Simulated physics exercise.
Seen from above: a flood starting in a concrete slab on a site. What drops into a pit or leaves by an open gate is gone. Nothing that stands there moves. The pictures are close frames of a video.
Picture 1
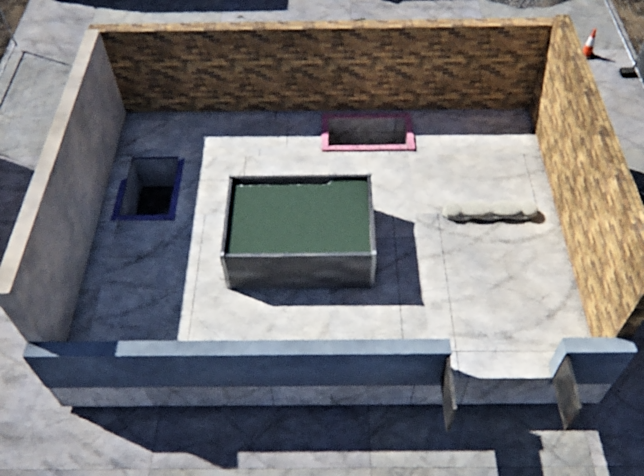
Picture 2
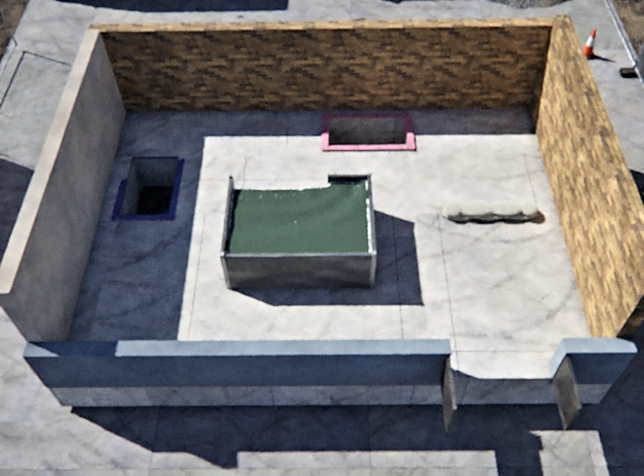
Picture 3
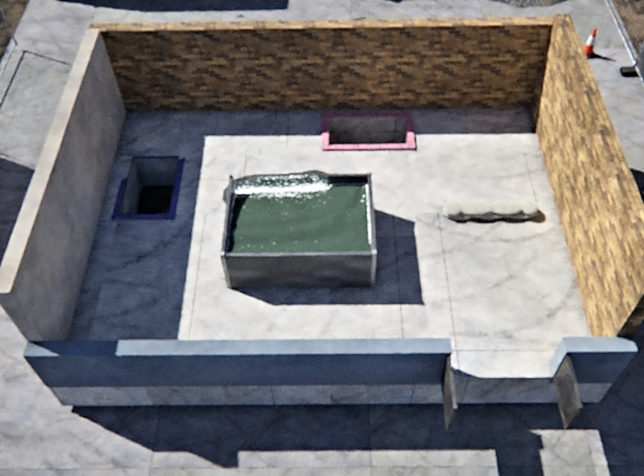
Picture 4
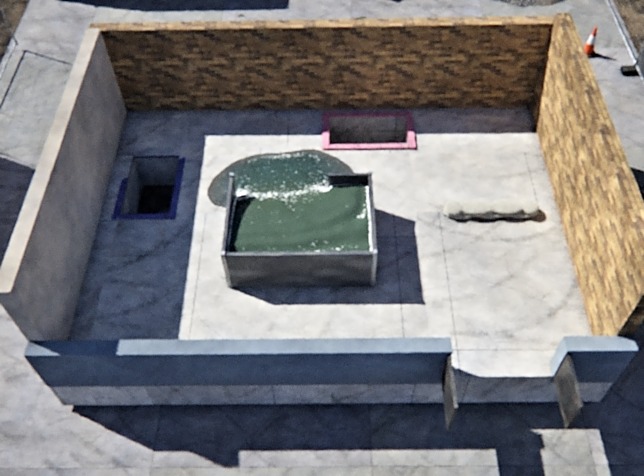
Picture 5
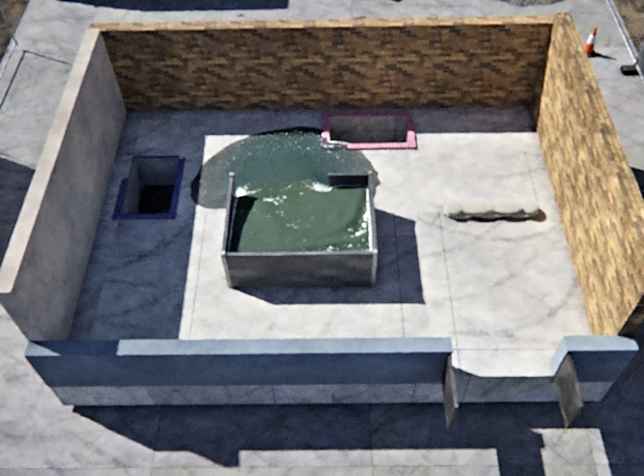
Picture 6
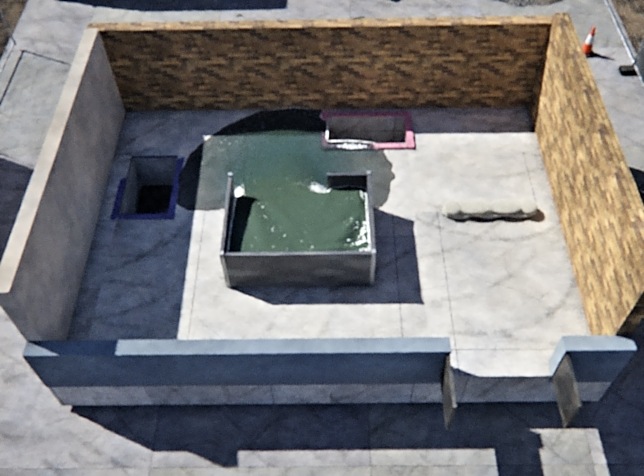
A walled concrete yard held a tank of still, green water until a gap opened on its far side, and water poured out, spreading across the slab toward the back wall and around the pink-edged pit.
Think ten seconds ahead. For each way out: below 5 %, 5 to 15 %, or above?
The gate takes under 5 %; the pink pit takes over 15 %; the blue pit takes over 15 %.
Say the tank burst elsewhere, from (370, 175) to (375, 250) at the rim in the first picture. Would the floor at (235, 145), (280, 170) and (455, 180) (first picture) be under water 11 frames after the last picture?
One after the other: Dry, free of water, under water.
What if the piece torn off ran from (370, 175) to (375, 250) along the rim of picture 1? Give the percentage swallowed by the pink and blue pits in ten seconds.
In per cent: Pink 8, blue 2.
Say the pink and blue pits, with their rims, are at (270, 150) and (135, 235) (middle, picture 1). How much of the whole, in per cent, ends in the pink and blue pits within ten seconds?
In per cent: Pink 55, blue 8.
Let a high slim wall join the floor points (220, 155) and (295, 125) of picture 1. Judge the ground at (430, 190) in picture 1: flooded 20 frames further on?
There: Flooded.
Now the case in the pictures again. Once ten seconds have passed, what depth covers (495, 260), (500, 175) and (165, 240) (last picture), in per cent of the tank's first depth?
About 2, 6 and 2 per cent.
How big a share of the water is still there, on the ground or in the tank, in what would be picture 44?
Roughly 50 per cent.
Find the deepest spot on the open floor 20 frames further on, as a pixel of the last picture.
Around (122, 127).
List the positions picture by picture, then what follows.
Still water in the water tank at (299, 216), in the first frame.
Water pours out on the water tank's far side and has run to a hidden place, in the second frame.
The front is at a hidden place, out from the gap on the water tank's far side, in the third frame.
The front is at (318, 153), out from the gap on the water tank's far side, in the fourth frame.
Water pours out on the water tank's far side and has run to (306, 129), in the fifth frame.
Water pours out on the water tank's far side and has run to (311, 111), in the sixth frame.
A moment on, water covers 20 % of the floor; the gate 0 %, the pink pit 4 %, the blue pit 0 %.
Next, water covers 25 % of the floor; the gate 0 %, the pink pit 10 %, the blue pit 1 %.
Then, water covers 35 % of the floor; the gate 0 %, the pink pit 18 %, the blue pit 9 %.
Later, water covers 50 % of the floor; the gate 0 %, the pink pit 24 %, the blue pit 26 %.
In the end, water covers 70 % of the floor; the gate 0 %, the pink pit 26 %, the blue pit 36 %.
